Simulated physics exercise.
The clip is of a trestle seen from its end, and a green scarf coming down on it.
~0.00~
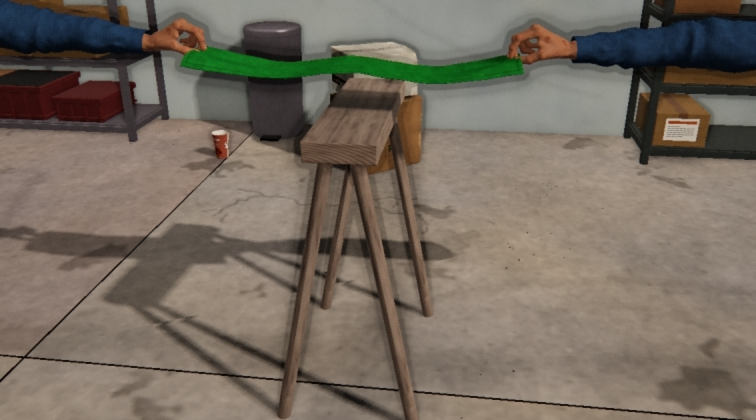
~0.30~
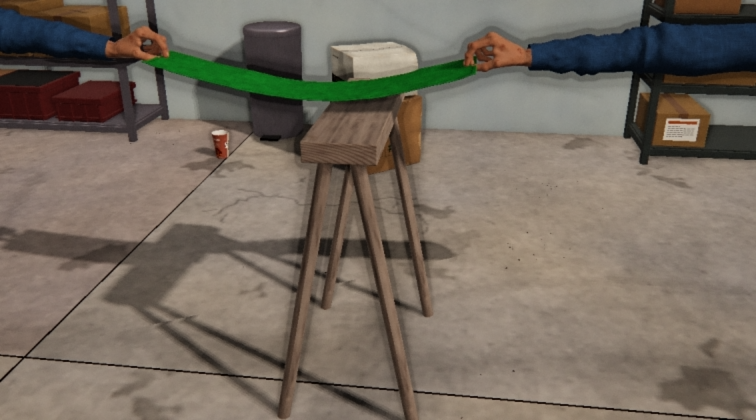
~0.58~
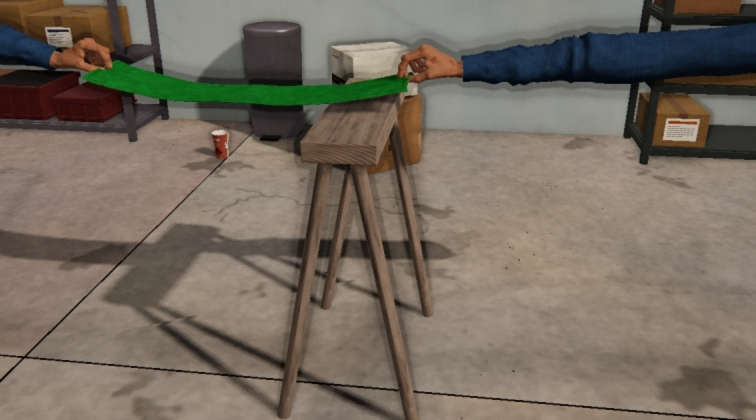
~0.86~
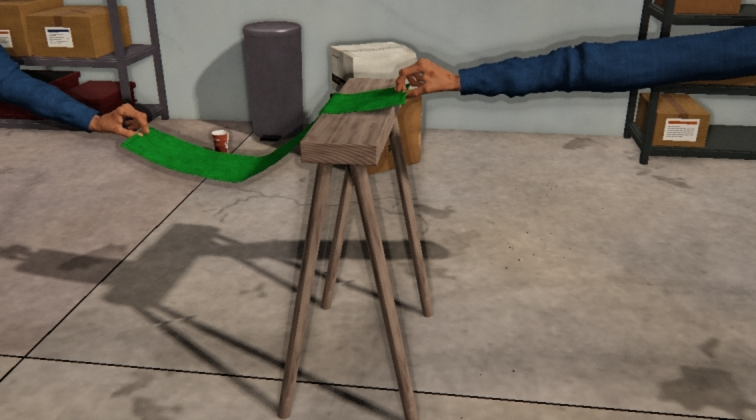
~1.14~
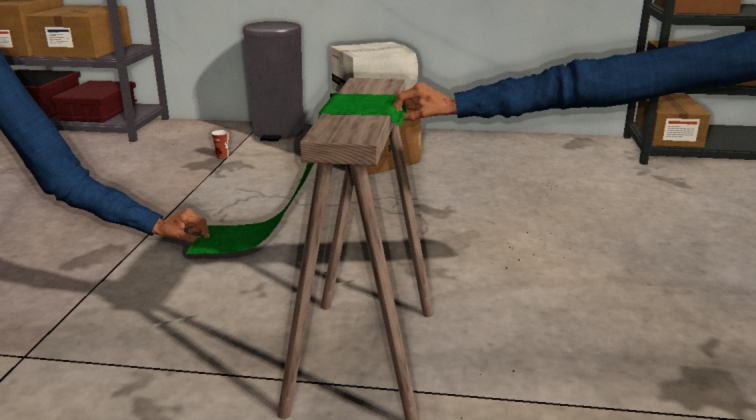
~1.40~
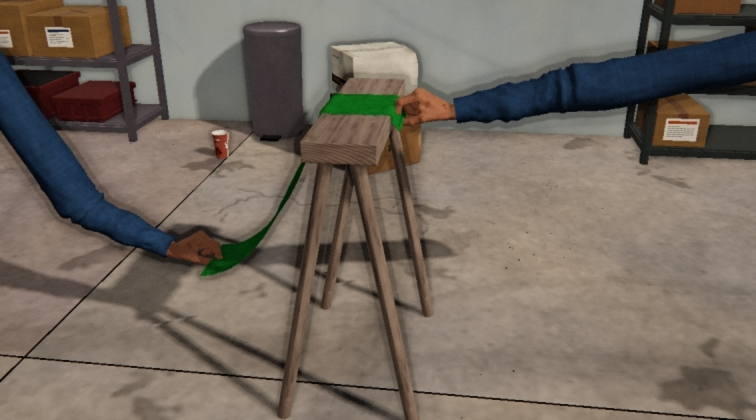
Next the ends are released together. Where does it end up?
The green scarf falls on the left side.
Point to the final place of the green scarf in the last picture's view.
Close to (317, 357).
Around 1.74 s, scarf sliding left.
Around 2.00 s, scarf in a heap on the floor near (313, 351).
Finally, scarf in a heap on the floor near (317, 357). The green scarf drops leftwards.
